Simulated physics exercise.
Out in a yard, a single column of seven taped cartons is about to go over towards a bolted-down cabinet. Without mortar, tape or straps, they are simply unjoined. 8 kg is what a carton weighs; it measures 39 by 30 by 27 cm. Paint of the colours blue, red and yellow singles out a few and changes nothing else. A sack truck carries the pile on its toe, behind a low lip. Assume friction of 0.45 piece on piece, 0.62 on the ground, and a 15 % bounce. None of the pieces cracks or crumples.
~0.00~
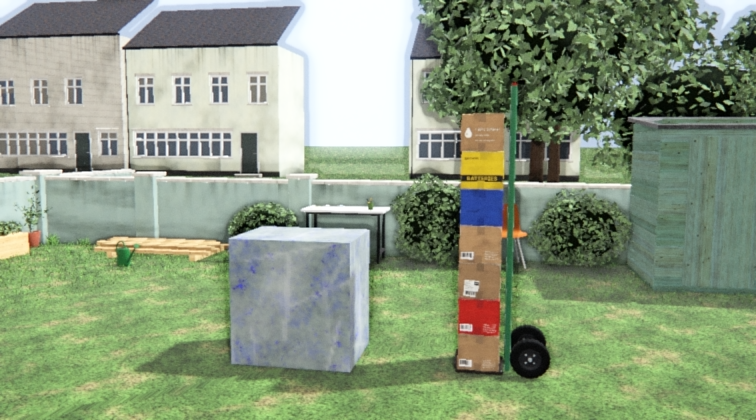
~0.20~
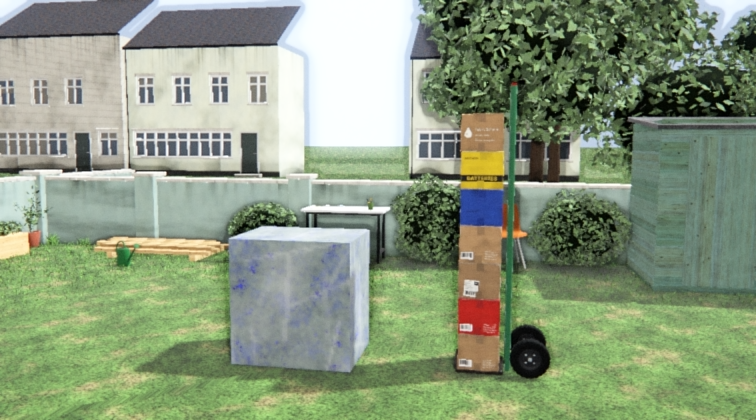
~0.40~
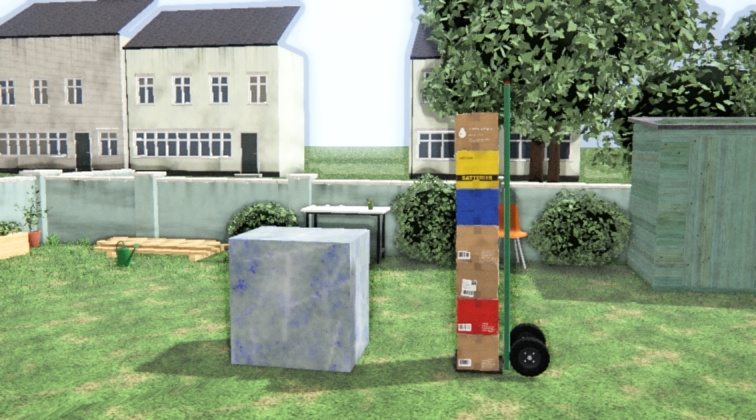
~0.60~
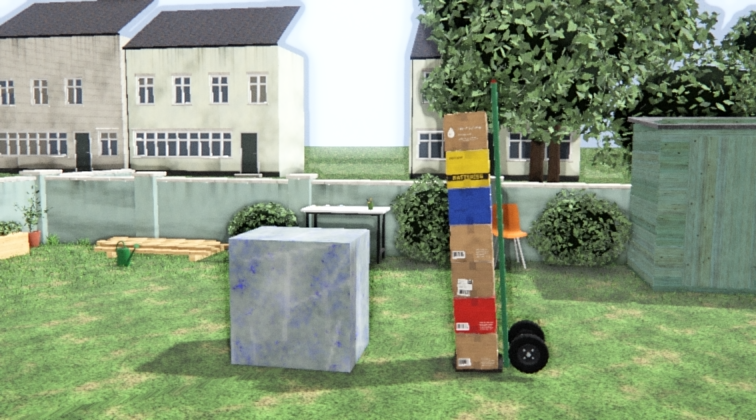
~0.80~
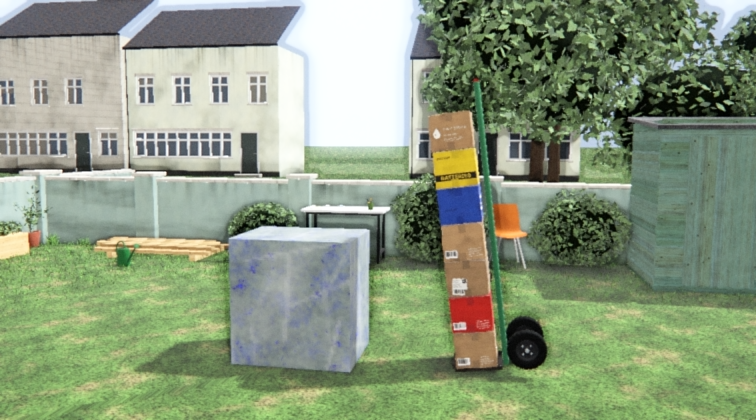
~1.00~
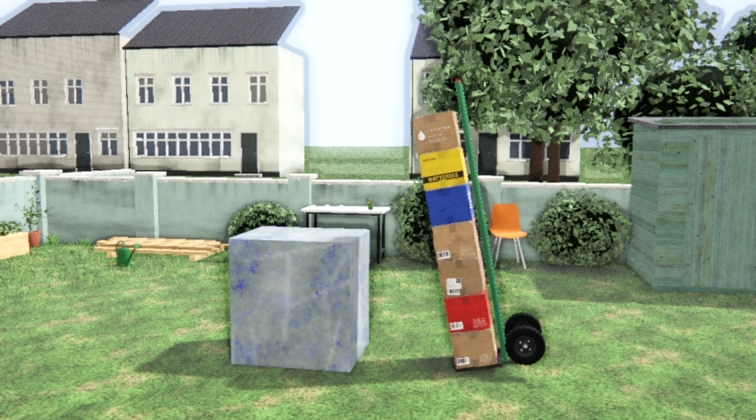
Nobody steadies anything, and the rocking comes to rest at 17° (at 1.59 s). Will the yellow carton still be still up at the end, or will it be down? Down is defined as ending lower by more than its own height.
The yellow carton loses its position.
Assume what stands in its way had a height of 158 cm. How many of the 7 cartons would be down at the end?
You'd end up with 0 of them.
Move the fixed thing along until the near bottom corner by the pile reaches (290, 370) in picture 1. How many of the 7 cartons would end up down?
Count at the end: 6.
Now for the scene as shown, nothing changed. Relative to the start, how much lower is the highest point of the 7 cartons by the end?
Something like 60 cm, give or take.
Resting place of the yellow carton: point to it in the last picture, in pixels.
It finishes near pixel (313, 216) of the last picture.
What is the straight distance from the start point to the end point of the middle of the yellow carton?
Around 135 cm, start to finish.
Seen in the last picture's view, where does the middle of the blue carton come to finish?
At about (374, 223).
After 1.26 s, none of the 7 cartons down, 7 disturbed; yellow carton 17° from how it stood; blue carton 17° from how it stood.
After 1.56 s, none of the 7 cartons down, 7 disturbed; yellow carton 28° from how it stood, 10 cm lower; blue carton 28° from how it stood.
After 1.80 s, 2 of the 7 cartons down; yellow carton 50° from how it stood, 33 cm lower; red carton 45° from how it stood.
In the end (2.7 s), 2 of the 7 cartons down; yellow carton on its side; red carton 46° from how it stood; blue carton 44° from how it stood, 16 cm lower. From the last view, middles, yellow carton near (313, 216), red carton near (434, 311).
